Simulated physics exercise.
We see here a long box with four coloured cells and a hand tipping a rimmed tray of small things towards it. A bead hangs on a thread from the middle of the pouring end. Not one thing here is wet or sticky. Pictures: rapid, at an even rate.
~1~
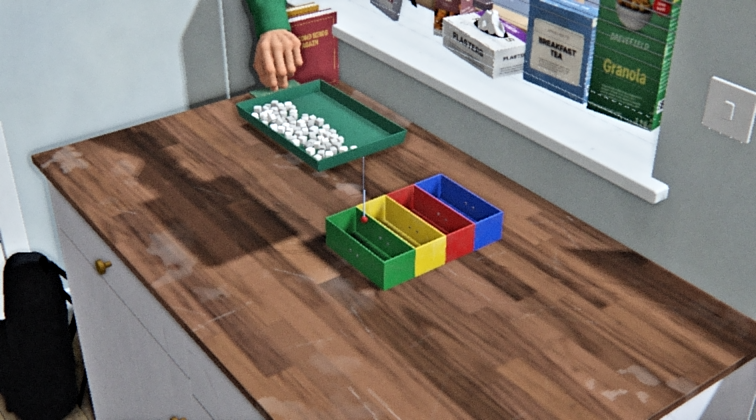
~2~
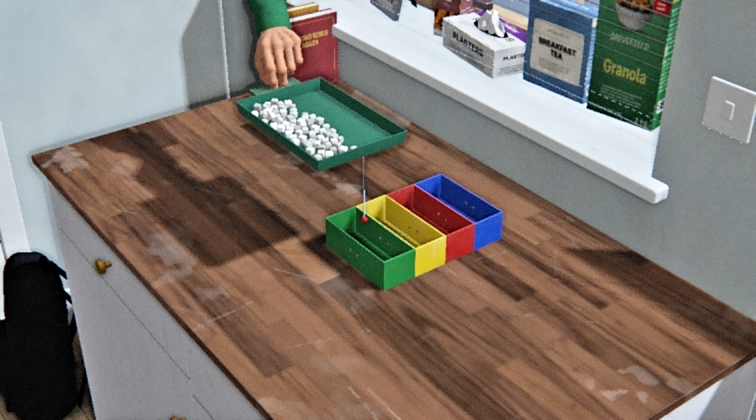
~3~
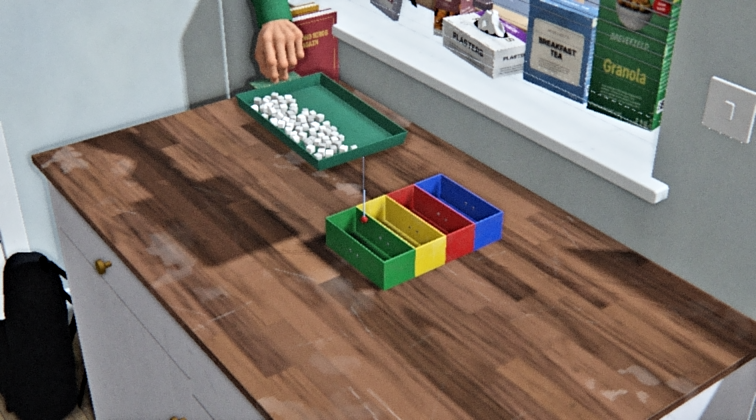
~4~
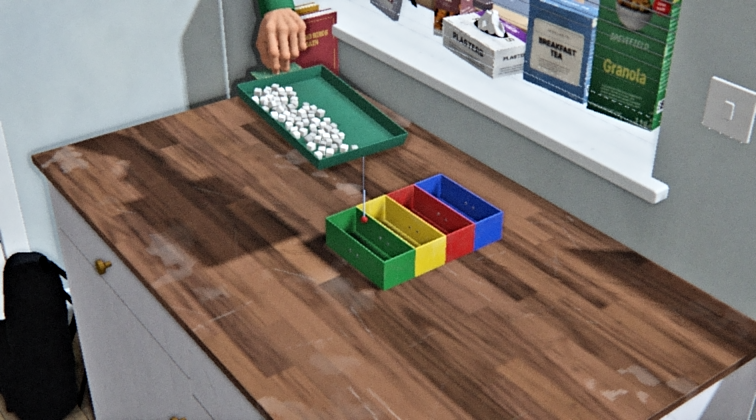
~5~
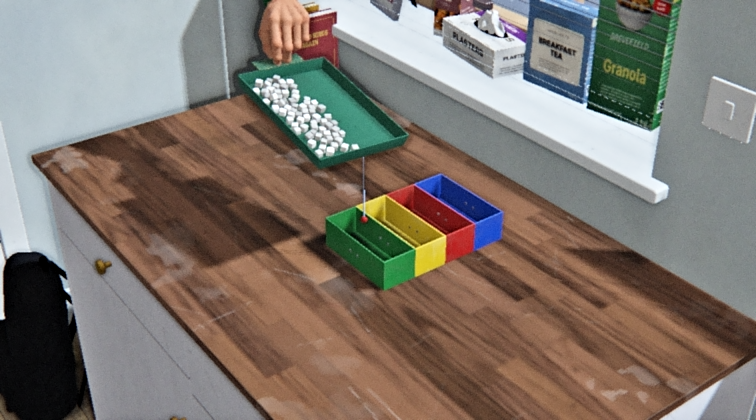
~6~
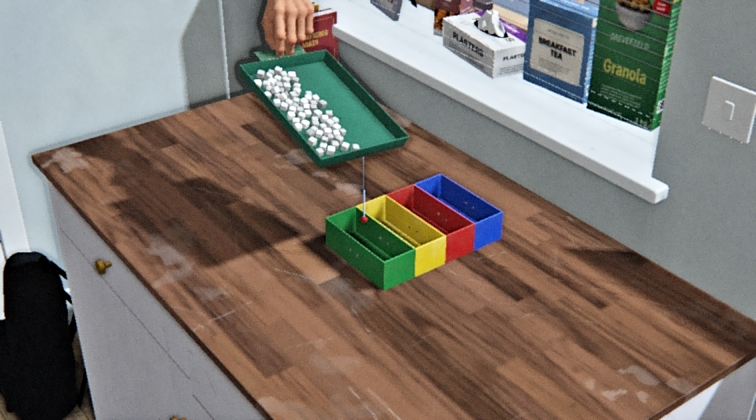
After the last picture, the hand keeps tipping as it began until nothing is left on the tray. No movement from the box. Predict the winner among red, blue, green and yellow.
I would say yellow.
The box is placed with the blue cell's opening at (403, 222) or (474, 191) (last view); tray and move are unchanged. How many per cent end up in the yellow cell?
In the first position around 0 percent, in the second around 30 percent.
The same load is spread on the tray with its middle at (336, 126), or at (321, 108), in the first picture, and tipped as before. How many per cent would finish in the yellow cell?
40 and 40 per cent.
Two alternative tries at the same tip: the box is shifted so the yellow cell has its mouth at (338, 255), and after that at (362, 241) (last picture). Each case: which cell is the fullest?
The blue cell, and then that red cell.
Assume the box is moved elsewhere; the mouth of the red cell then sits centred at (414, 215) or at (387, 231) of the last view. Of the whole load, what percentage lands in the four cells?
In order: 90 percent, then 90 percent.
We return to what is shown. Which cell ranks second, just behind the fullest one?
That one is the green one.
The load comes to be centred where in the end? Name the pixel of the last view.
The centre settles at about (407, 255).
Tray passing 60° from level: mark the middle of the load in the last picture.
The middle of the load sits near (369, 133).
Just after the last frame, tray tipped steeply; almost all on the tray; just a few falling or outside the box.
A moment on, tray tipped right over; almost all on the tray; about a tenth in the yellow cell; just a few in the red cell.
Further on, tray tipped past a quarter turn; roughly half in the yellow cell; roughly a quarter in the green cell; just a few in the red cell; about a tenth falling or outside the box.
When it is over, tray tipped past a quarter turn; roughly half in the yellow cell; roughly a quarter in the green cell; just a few in the red cell; not one in the blue cell; about a tenth outside the box.
